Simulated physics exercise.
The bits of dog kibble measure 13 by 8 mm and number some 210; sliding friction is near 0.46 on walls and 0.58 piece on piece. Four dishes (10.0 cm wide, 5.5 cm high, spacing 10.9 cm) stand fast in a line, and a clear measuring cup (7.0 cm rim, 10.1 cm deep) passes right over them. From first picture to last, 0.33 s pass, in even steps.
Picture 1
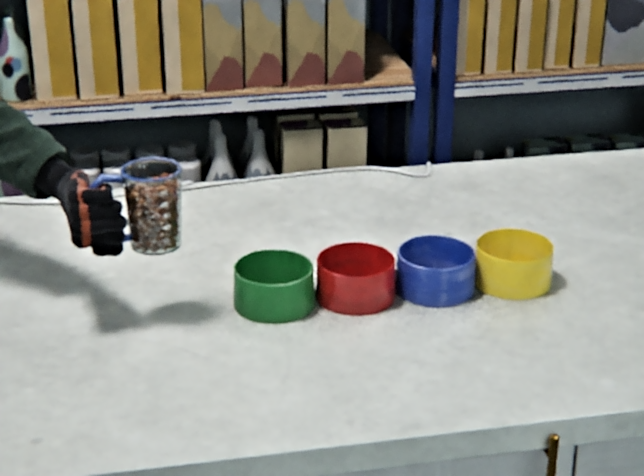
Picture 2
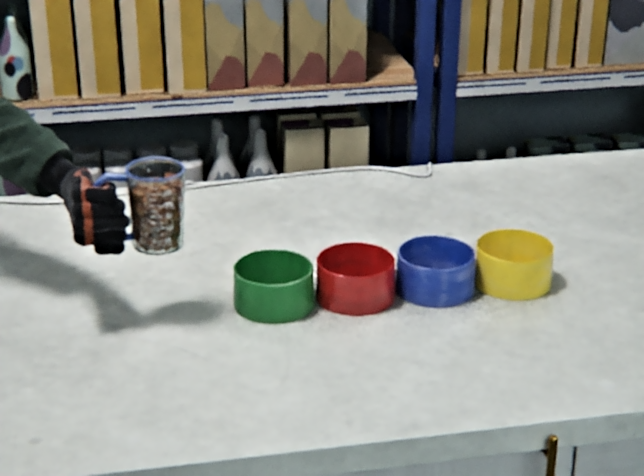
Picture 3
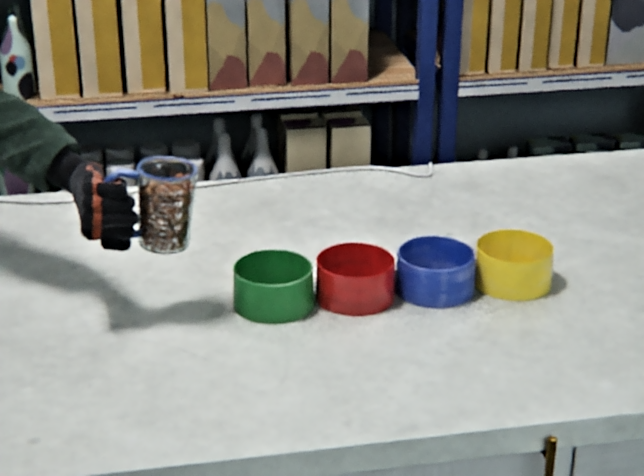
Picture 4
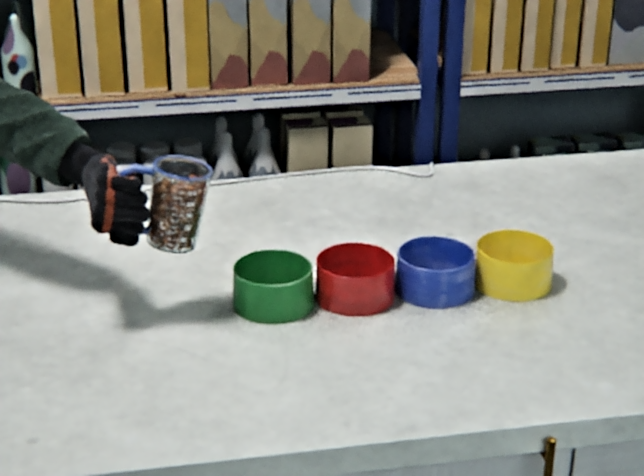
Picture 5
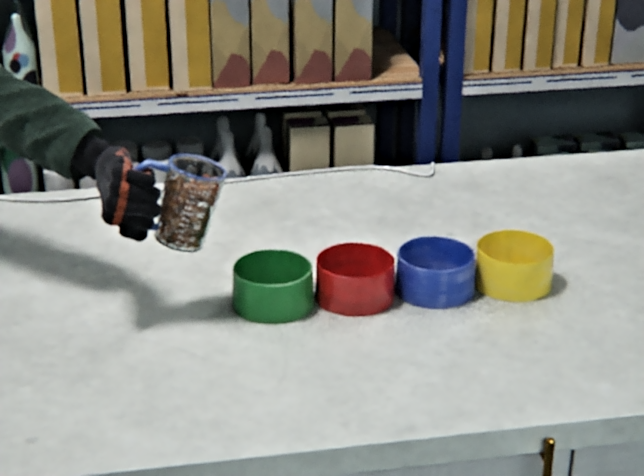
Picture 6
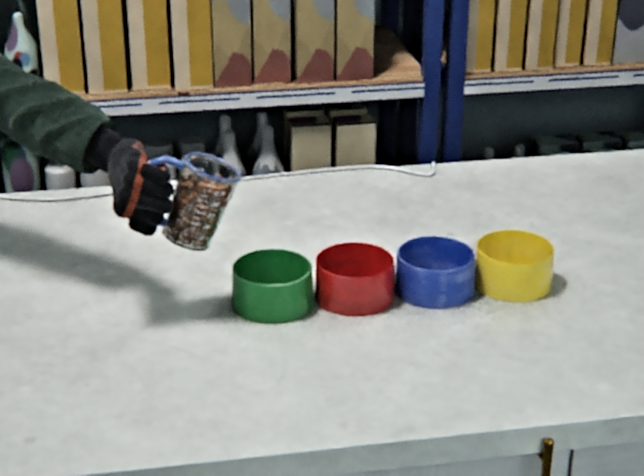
The clip shows a gloved hand holding a clear measuring cup of brown pieces above a pale counter, moving it a short way right toward a row of green, red, blue and yellow dishes while gradually tilting it rightward.
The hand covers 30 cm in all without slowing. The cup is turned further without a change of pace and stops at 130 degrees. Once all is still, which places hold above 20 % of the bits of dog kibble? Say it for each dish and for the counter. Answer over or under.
Red: Under, blue: Over, green: Under, yellow: Under, counter: Under.
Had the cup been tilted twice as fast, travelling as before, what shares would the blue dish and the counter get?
Blue 0, counter 0.
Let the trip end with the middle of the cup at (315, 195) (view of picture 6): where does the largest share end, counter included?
Most goes to: Red.
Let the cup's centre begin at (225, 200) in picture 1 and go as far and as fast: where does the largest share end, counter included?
Most goes to: Yellow.
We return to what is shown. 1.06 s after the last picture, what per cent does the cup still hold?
About 95 per cent.
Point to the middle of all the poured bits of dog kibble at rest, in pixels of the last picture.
Near (433, 274).
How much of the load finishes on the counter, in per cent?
About 0 per cent.
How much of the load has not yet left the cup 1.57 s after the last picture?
About 0 per cent.
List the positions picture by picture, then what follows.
In the first frame, cup at (154, 207), tilt 0 degrees, lip at (180, 167), moved 0.0 cm; middle of the pieces at (154, 214); green dish at (274, 267); red dish at (356, 260); blue dish at (436, 252); yellow dish at (515, 245).
In the second frame, cup at (157, 207), tilt 1 degrees, lip at (184, 168), moved 0.4 cm; middle of the pieces at (157, 213).
In the third frame, cup at (166, 206), tilt 6 degrees, lip at (196, 169), moved 1.6 cm; middle of the pieces at (165, 213).
In the fourth frame, cup at (177, 205), tilt 11 degrees, lip at (211, 171), moved 3.0 cm; middle of the pieces at (176, 212).
In the fifth frame, cup at (188, 204), tilt 16 degrees, lip at (225, 173), moved 4.4 cm; middle of the pieces at (187, 210).
In the sixth frame, cup at (199, 203), tilt 22 degrees, lip at (239, 175), moved 5.8 cm; middle of the pieces at (197, 209); green dish at (272, 267); red dish at (355, 260); blue dish at (436, 254); yellow dish at (515, 247).
Then, 0.64 s after the last picture, tilt 73 degrees; cup holds 100 %.
Then, 1.06 s after the last picture, tilt 106 degrees; cup holds 95 %, blue 5 %.
Then, 1.57 s after the last picture, tilt 130 degrees; cup holds 0 %, blue 100 %.
In the end, red 0 %, blue 100 %, green 0 %, yellow 0 %, counter 0 %.
